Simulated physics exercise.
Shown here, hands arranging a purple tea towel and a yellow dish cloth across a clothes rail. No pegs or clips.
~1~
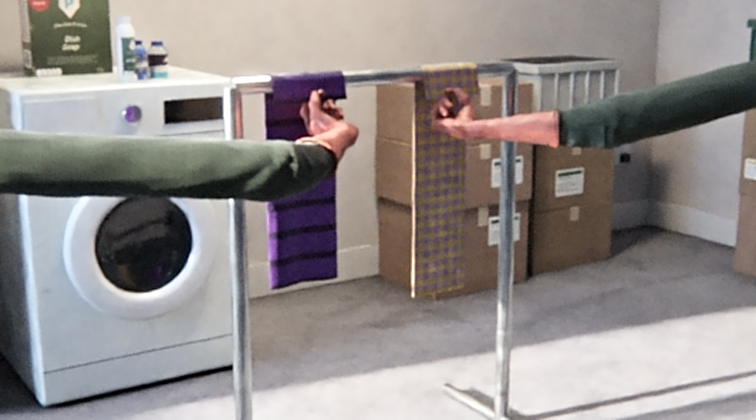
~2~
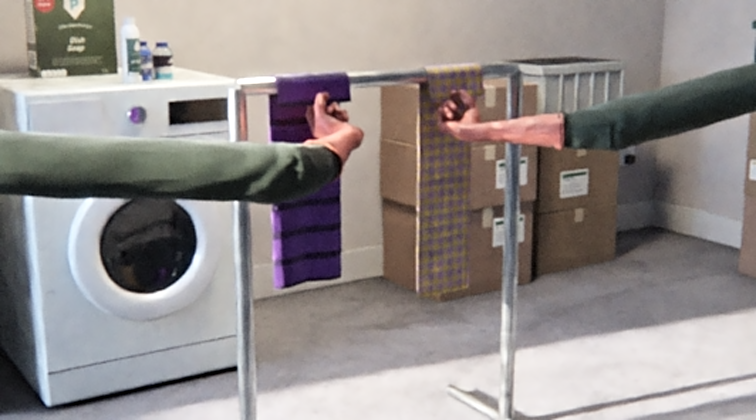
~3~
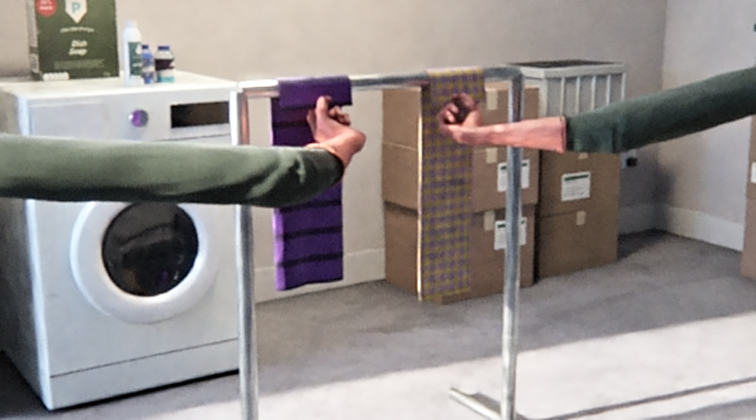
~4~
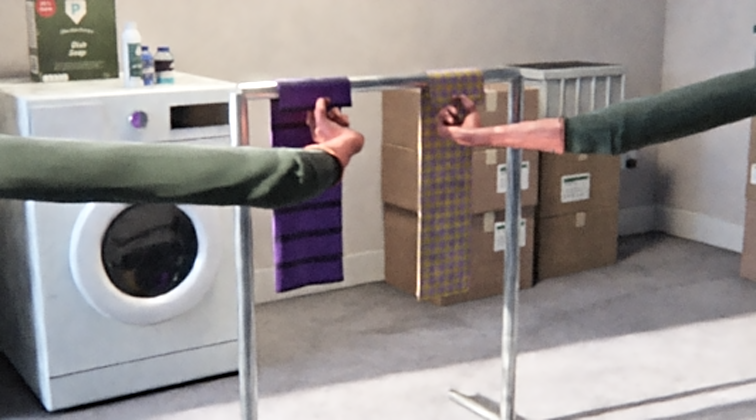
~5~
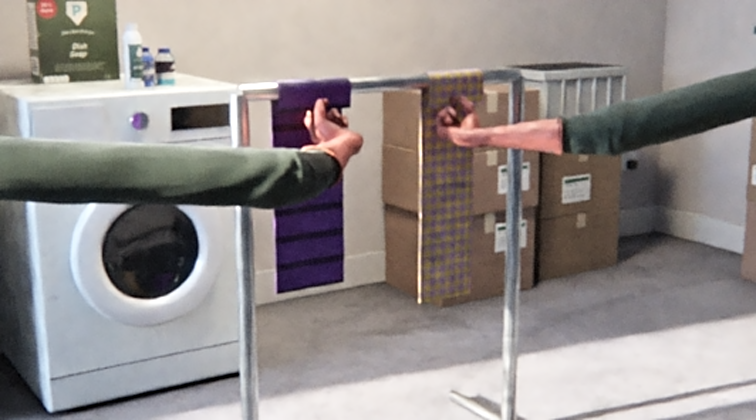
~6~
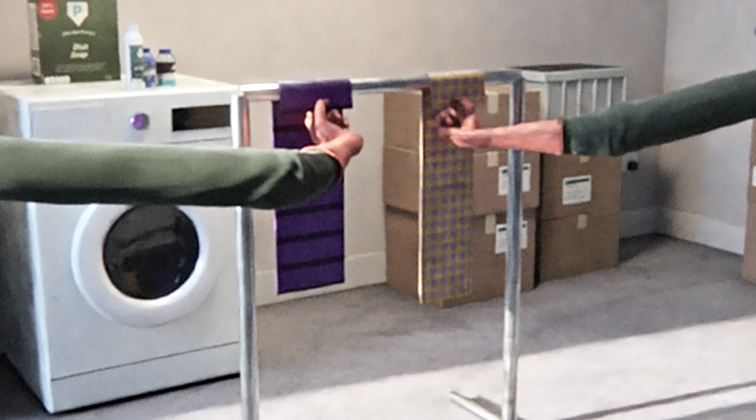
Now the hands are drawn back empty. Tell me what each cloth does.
As it turns out, the purple tea towel slides off. The yellow dish cloth slips to the floor.
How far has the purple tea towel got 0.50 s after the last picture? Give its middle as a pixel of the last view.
By then it is at (312, 399).
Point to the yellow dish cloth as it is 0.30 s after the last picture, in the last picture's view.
By then it is at (446, 229).
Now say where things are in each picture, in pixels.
The first picture shows tea towel front hem (329, 95), back hem (322, 275); dish cloth front hem (439, 94), back hem (426, 290).
The second picture shows tea towel front hem (334, 97); dish cloth front hem (444, 96).
The third picture shows tea towel front hem (336, 101); dish cloth front hem (446, 100).
The fourth picture shows tea towel front hem (335, 103); dish cloth front hem (445, 101).
The fifth picture shows tea towel front hem (334, 103); dish cloth front hem (444, 101).
The sixth picture shows tea towel front hem (335, 104), back hem (328, 281), front far shorter than the back; dish cloth front hem (445, 102), back hem (433, 296), front far shorter than the back.
Then, 0.30 s later than the last view, tea towel clear of the rail and dropping near (310, 226); dish cloth clear of the rail and dropping near (446, 229).
Then, 0.50 s later than the last view, tea towel clear of the rail and dropping near (312, 399); dish cloth clear of the rail and dropping near (445, 387).
Then, 0.72 s later than the last view, tea towel in a heap on the floor; dish cloth in a heap on the floor.
Finally, tea towel in a heap on the floor; dish cloth in a heap on the floor. The purple tea towel slips to the floor and the yellow dish cloth is pulled off by its long side.
